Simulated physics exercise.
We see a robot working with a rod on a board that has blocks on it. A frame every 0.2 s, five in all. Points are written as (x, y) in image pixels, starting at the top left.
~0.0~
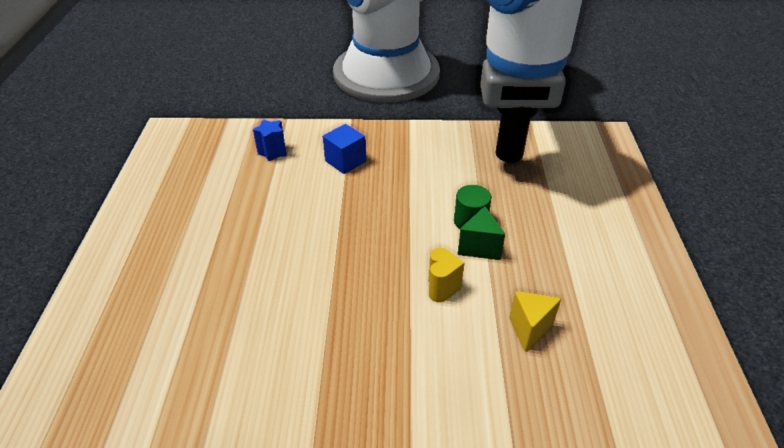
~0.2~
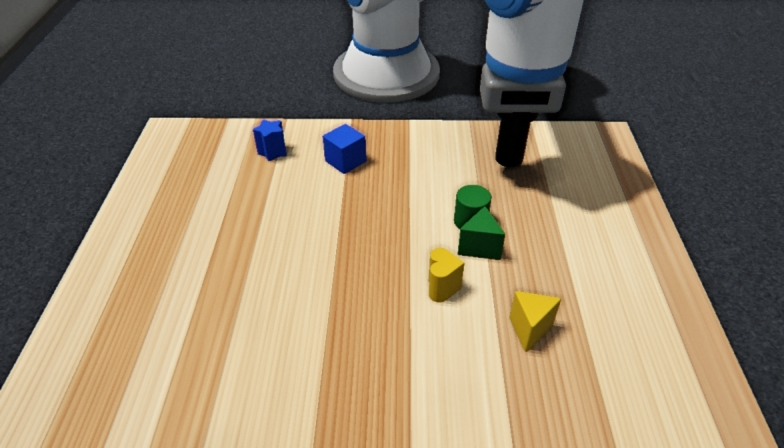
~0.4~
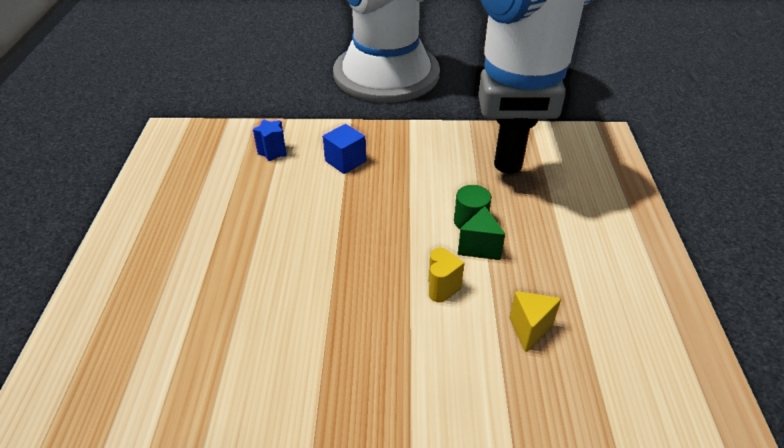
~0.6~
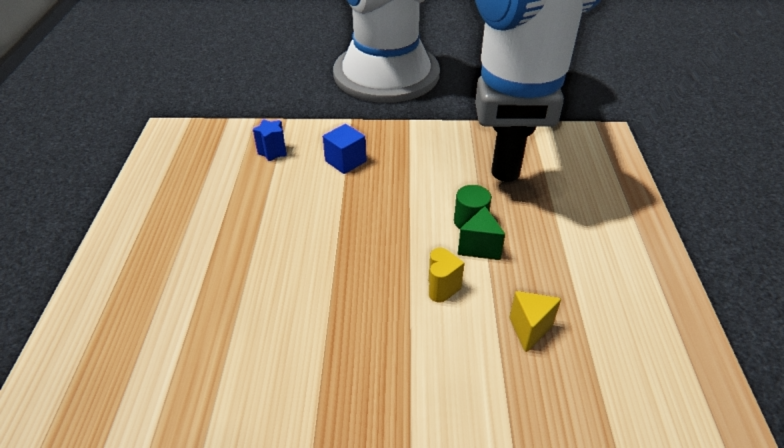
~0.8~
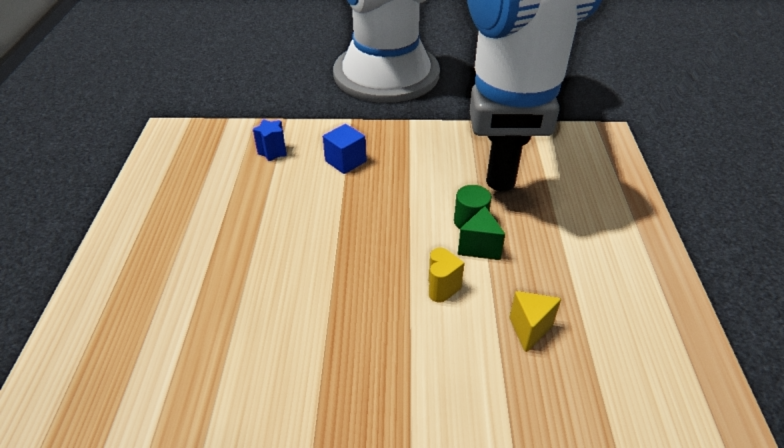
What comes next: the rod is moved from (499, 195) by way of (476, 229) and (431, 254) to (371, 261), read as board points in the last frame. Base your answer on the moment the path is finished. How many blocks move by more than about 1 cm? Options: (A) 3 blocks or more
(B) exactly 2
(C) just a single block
The answer is B.
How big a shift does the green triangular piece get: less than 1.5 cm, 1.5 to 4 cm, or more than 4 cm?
It moves between 1.5 and 4 cm.
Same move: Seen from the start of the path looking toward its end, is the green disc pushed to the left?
No, I don't think so.
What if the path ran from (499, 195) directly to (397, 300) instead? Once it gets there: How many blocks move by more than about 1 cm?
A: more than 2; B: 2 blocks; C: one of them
Option B.
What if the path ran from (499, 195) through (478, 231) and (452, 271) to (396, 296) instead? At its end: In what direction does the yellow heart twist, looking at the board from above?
From above, it looks like the yellow heart goes counterclockwise.
On the path given first. One third of the way, rod (478, 216); green disc (449, 213); green triangular piece (482, 231).
Two thirds of the way, rod (431, 241); green disc (397, 228); green triangular piece (475, 244), turned 75° anticlockwise.
At the end, rod (370, 248); yellow heart in place; green disc (336, 228); green triangular piece (475, 244), turned 75° anticlockwise.
